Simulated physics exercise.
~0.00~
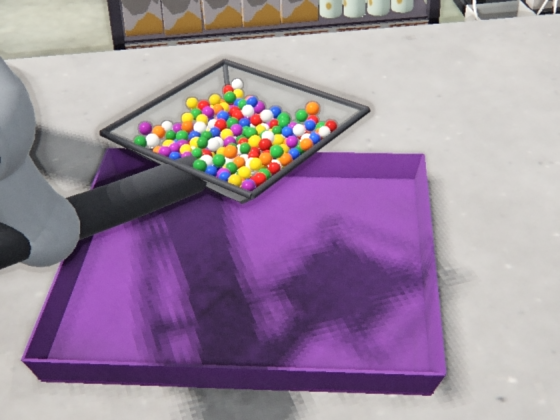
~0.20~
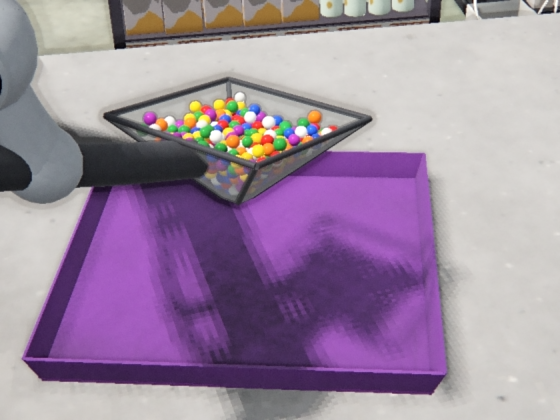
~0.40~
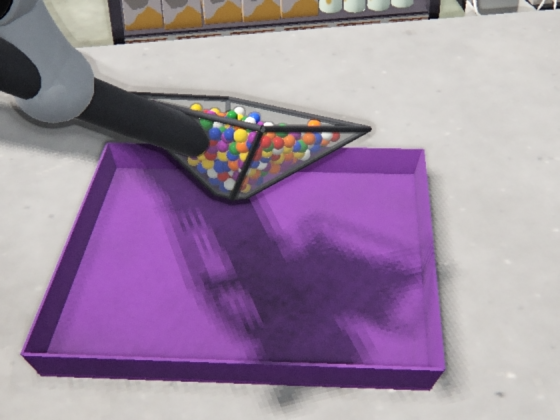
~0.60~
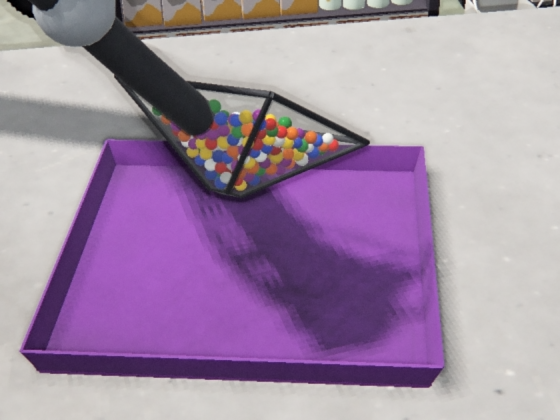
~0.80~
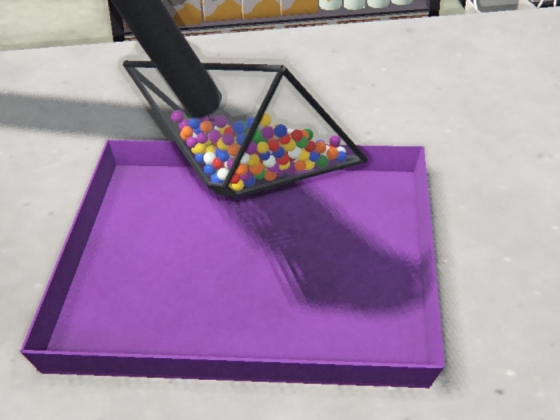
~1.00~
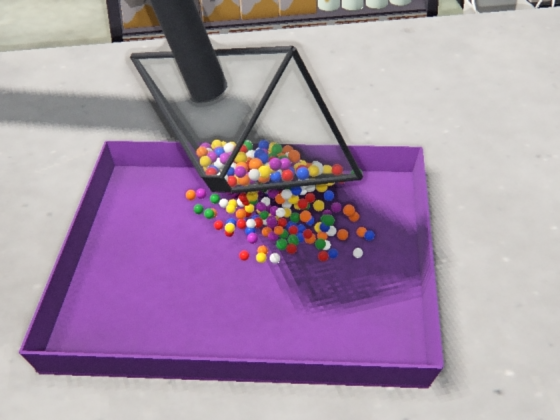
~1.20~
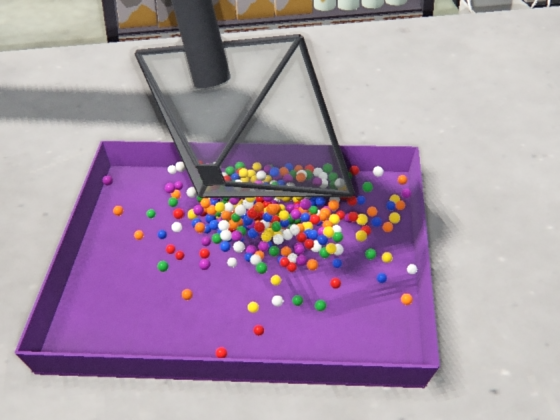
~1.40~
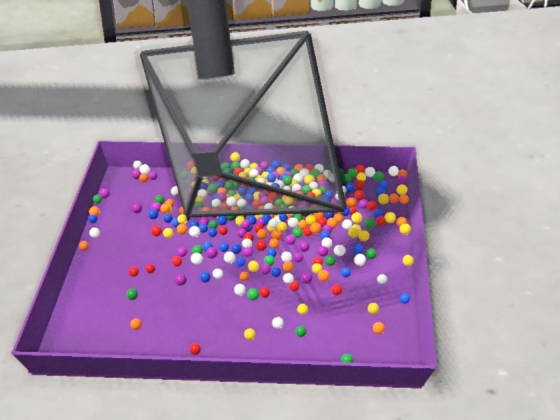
At first, a wide, clear scoop with dark edges, filled with small multicoloured beads, is held by a robotic arm above the back of a shallow purple tray on a pale surface. The arm steadily tips the scoop forward, and the beads shift toward its lower edge without falling. As the tilt steepens, they begin to spill over the front into the tray. The rest pour out in a dense heap, some rolling outward across the floor. Finally, the scoop hangs on its side, emptied, with beads piled behind and beneath it and others scattered widely inside the tray.
